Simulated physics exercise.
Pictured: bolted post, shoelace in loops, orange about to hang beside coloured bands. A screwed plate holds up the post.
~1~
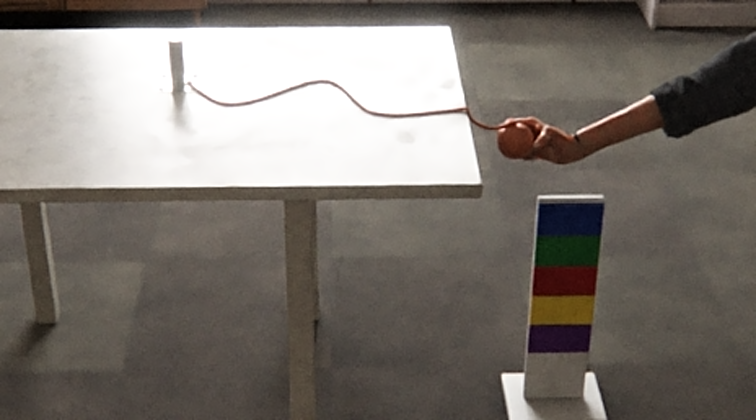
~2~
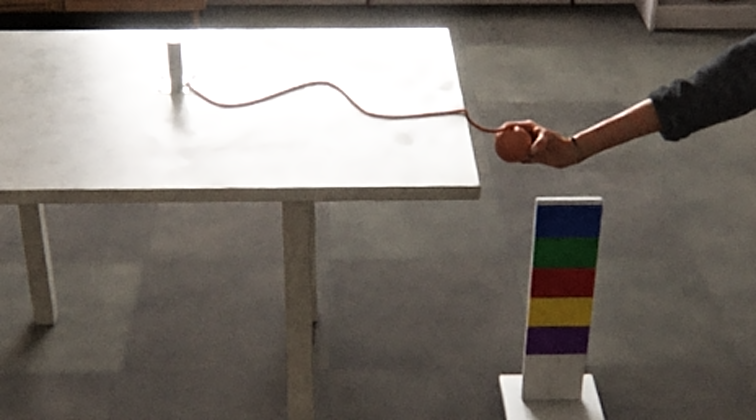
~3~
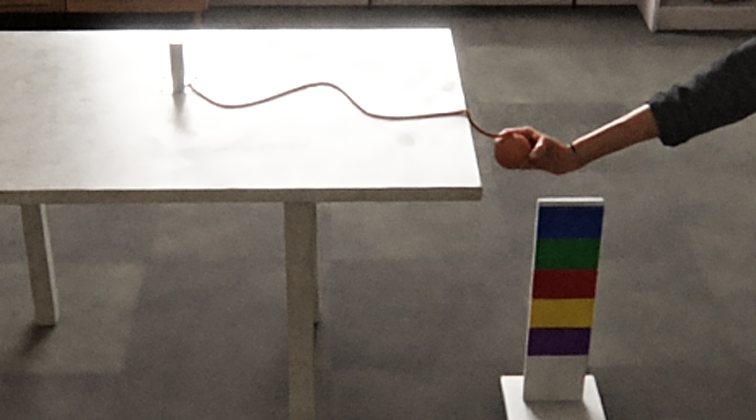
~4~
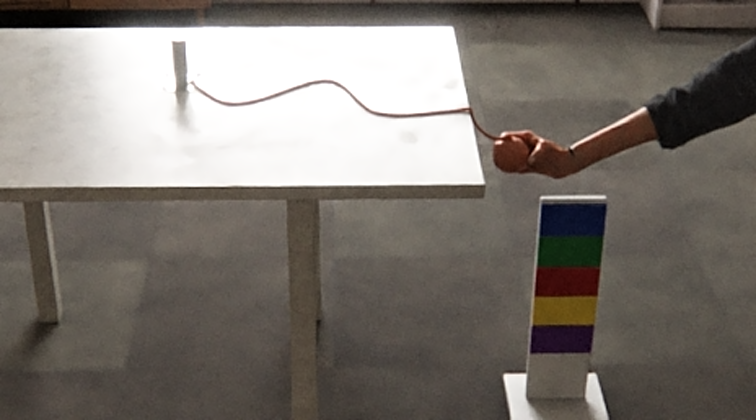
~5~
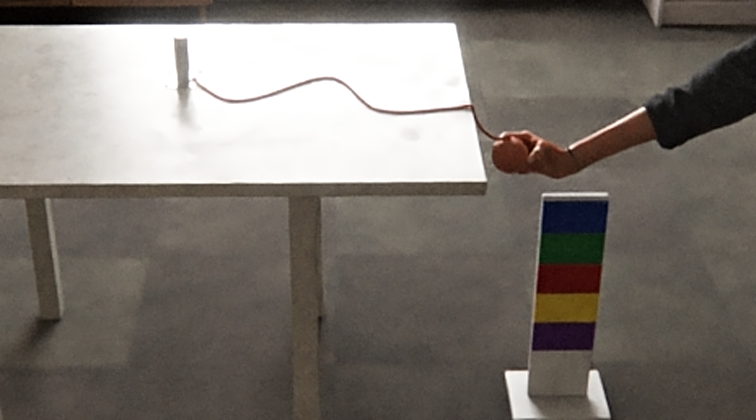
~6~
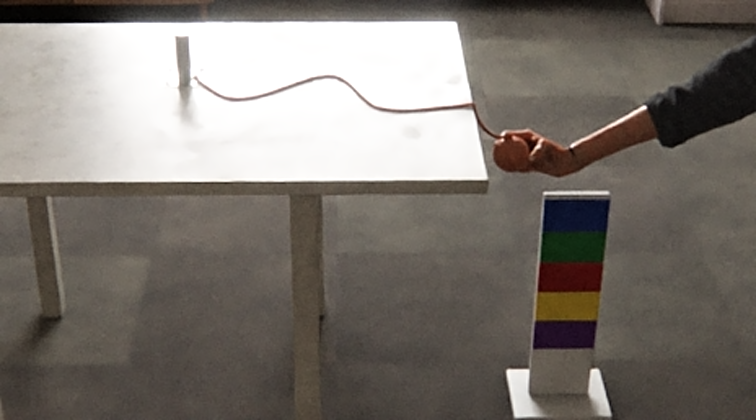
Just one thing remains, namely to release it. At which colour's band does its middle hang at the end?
The green band.
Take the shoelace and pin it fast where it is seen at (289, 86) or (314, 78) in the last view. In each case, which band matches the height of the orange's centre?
Blue, then blue.
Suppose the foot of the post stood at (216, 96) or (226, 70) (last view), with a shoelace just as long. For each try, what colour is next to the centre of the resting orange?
First try: Red; second try: Red.
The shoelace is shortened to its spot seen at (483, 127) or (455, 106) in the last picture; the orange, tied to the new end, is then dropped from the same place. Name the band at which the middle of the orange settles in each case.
First try: Blue; second try: None, it hangs higher.
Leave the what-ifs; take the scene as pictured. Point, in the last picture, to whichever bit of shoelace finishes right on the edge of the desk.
It lies at about (387, 109).
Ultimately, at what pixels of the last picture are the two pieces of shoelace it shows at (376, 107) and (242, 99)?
You'll find the first mark at (459, 97) and the second mark at (270, 82).
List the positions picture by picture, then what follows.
In the first picture, orange (515, 141); blue (571, 221); green (568, 252); red (565, 282); yellow (562, 311); purple (560, 339).
In the second picture, orange (513, 145); shoelace through (205, 98) (266, 98) (331, 84) (368, 113) (440, 113).
In the third picture, orange (512, 151).
In the fourth picture, orange (511, 155); shoelace through (210, 96) (271, 96) (336, 83) (373, 111) (444, 112).
In the fifth picture, orange (510, 155).
In the sixth picture, orange (511, 154); shoelace through (213, 91) (274, 91) (339, 78) (376, 107) (447, 107).
Early on, orange near (504, 231); level with blue.
Midway, orange near (453, 236); level with green.
Near the end, orange near (476, 242); level with green.
Finally, orange near (468, 242); level with green. The shoelace holds its middle at green.
